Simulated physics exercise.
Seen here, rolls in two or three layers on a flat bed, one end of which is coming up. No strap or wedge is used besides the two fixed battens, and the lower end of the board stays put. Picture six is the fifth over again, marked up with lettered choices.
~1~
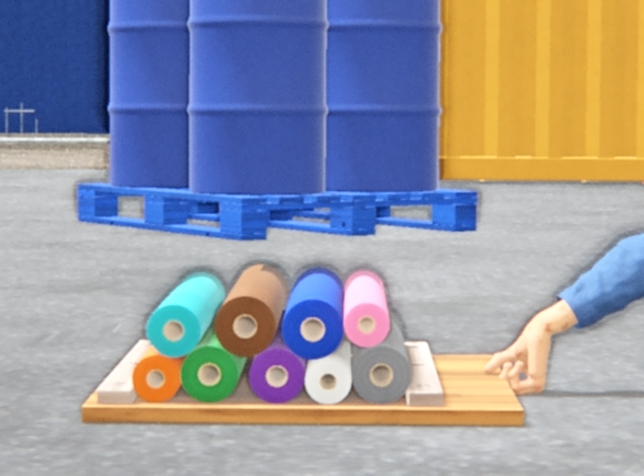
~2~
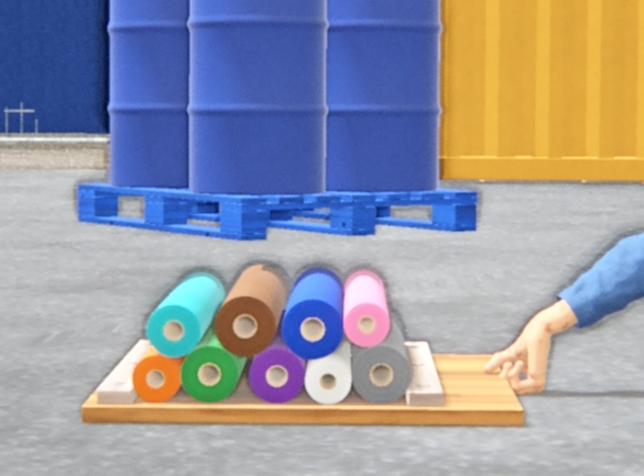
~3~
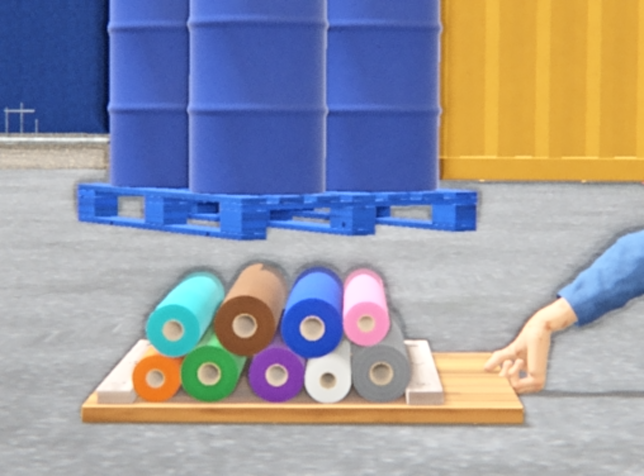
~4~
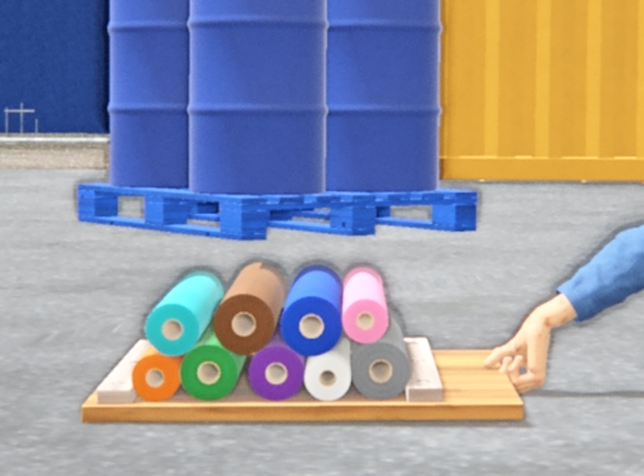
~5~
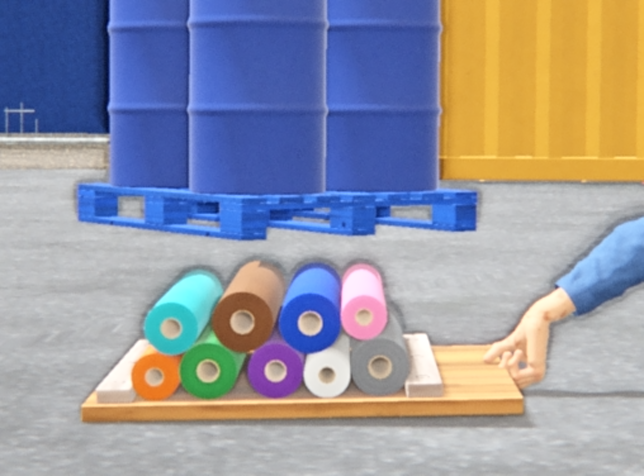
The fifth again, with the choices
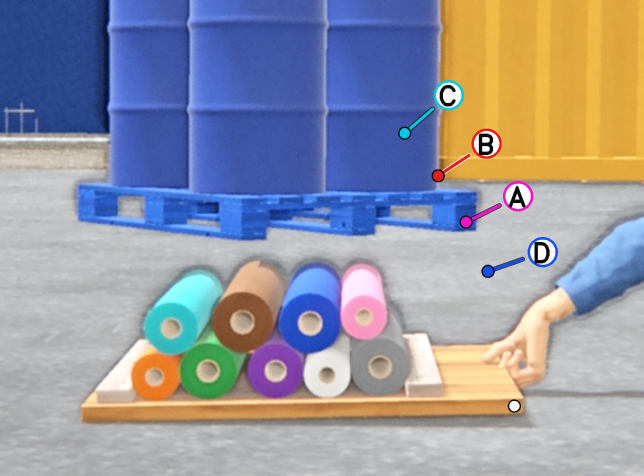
A hand at the right held the end of a wooden board stacked with two layers of colorful rolls, raising it very slightly, while the rolls barely shifted and the blue barrels behind stayed still.
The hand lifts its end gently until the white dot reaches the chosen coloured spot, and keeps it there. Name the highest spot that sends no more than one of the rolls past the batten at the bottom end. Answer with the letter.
The last mark within the limit is D.
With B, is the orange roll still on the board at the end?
The orange roll: Yes.
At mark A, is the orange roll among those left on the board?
Yes.
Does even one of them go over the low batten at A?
Yes.
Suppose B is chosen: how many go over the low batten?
The count is four.
On the copy, A at (466, 222); B at (438, 176); C at (405, 133); D at (488, 271); the white dot at (514, 406).
On D. First, board at 14°.
Then, board at 20°.
Finally, board at 20°, one over the low batten (turquoise).
By contrast, A four over the low batten (turquoise, blue, pink, brown); B four over the low batten (turquoise, blue, pink, brown); C four over the low batten (turquoise, blue, pink, brown).
